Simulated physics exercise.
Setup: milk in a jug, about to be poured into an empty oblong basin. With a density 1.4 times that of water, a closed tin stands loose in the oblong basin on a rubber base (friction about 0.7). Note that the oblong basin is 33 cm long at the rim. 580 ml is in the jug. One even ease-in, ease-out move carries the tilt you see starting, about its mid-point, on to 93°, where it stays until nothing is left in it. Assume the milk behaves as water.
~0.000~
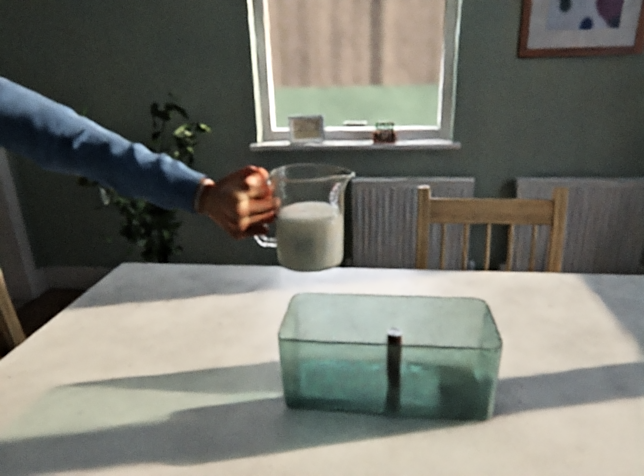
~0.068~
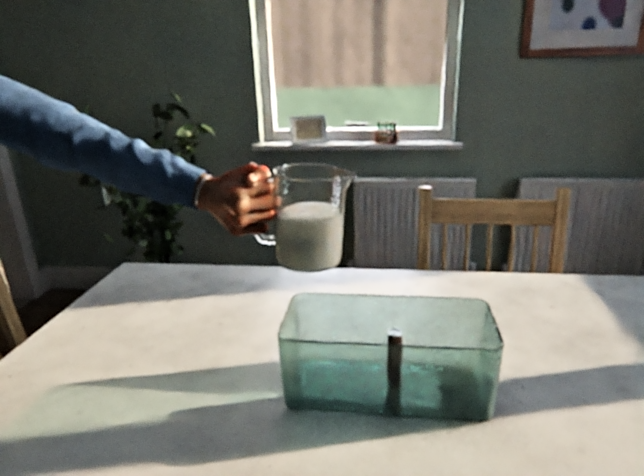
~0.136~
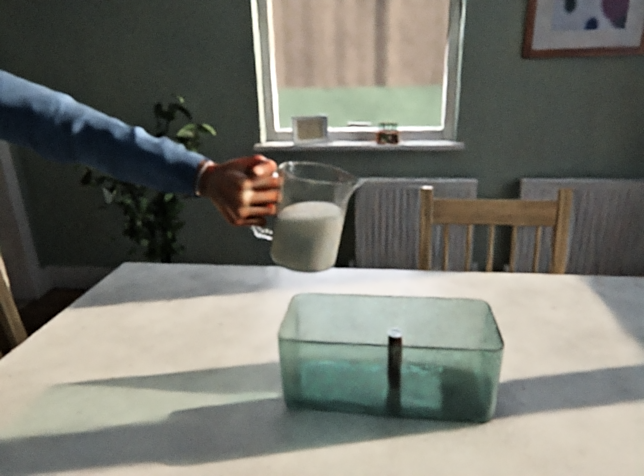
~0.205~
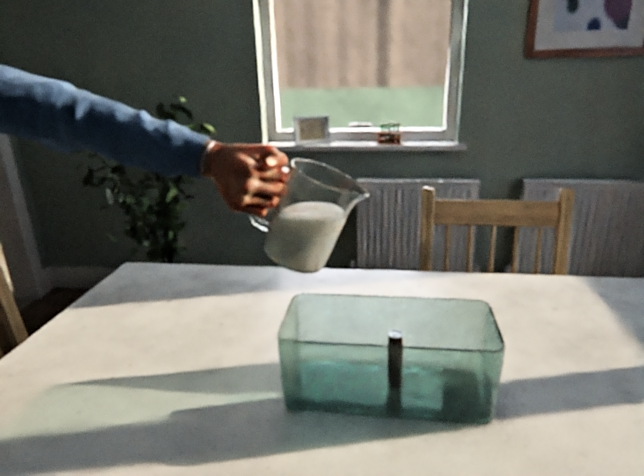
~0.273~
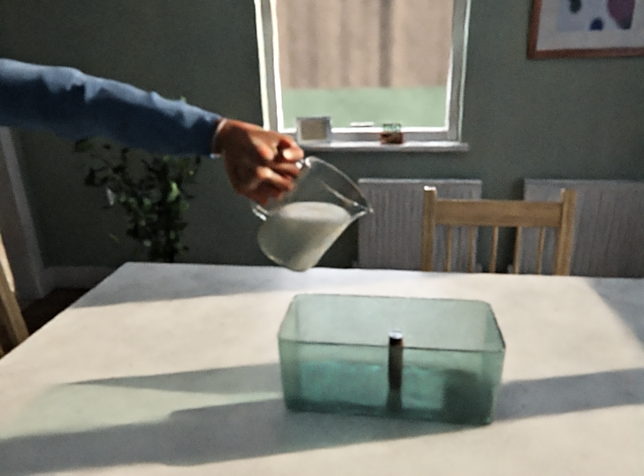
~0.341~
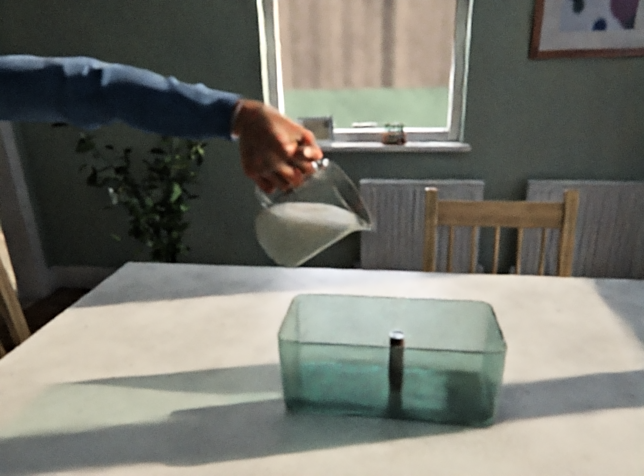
At first, a hand in a blue sleeve holds a jug of milk upright above a greenish oblong basin on a pale table, a small dark object standing inside it. Then the hand tilts the jug to the right, slightly at first and then steeply, the milk shifting toward the lowered rim.
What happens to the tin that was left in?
It will not come down.
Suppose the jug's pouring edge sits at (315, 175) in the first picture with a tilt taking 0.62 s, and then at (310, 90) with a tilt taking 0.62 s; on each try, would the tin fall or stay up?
In the first try it comes down; in the second it comes down.
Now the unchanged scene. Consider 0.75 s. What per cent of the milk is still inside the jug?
About 36 per cent.
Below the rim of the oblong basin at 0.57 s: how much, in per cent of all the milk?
The basin holds roughly 4 in a hundred parts at that moment.
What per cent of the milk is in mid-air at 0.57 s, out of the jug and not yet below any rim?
I'd put it at about 22 percent.
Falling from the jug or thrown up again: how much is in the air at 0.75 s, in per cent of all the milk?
Some 24 % is up in the air.
After 0.57 s the tilt is 92° and 73 per cent is still to pour; the tin stands where it began.
After 0.75 s the tilt is 93° and 36 per cent is still to pour; the tin stands where it began.
After 0.93 s the tilt is 93° and 18 per cent is still to pour; the tin stands where it began.
After 1.12 s the tilt is 93° and 9 per cent is still to pour; the tin stands where it began.
In the end the tin stands where it began.
